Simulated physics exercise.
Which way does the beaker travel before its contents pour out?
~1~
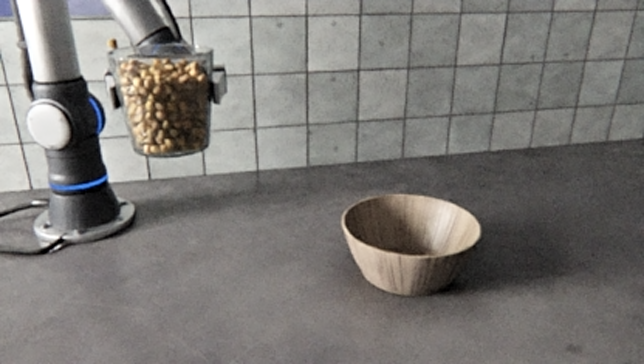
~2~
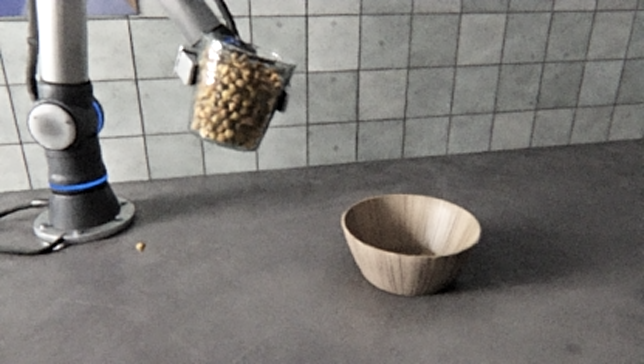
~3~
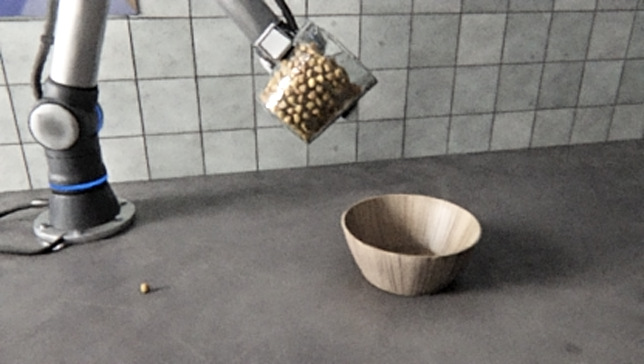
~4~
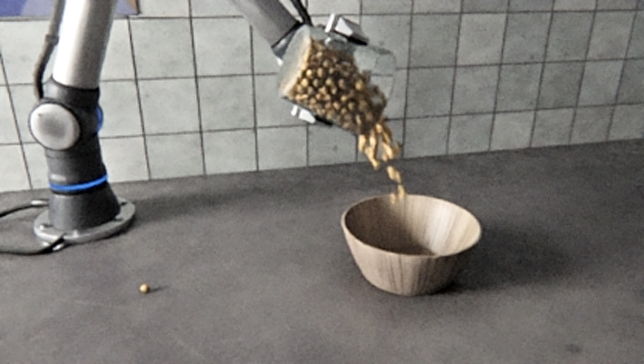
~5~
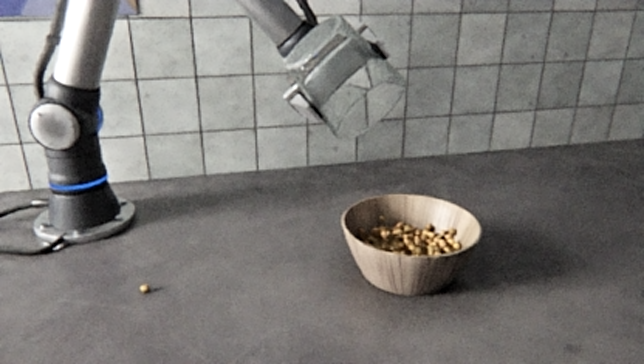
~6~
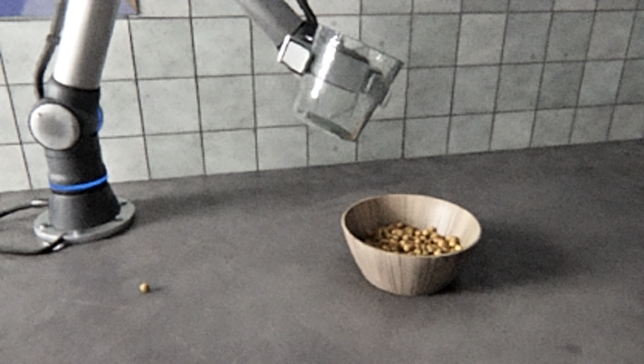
The beaker travels to the right, towards the wooden bowl.
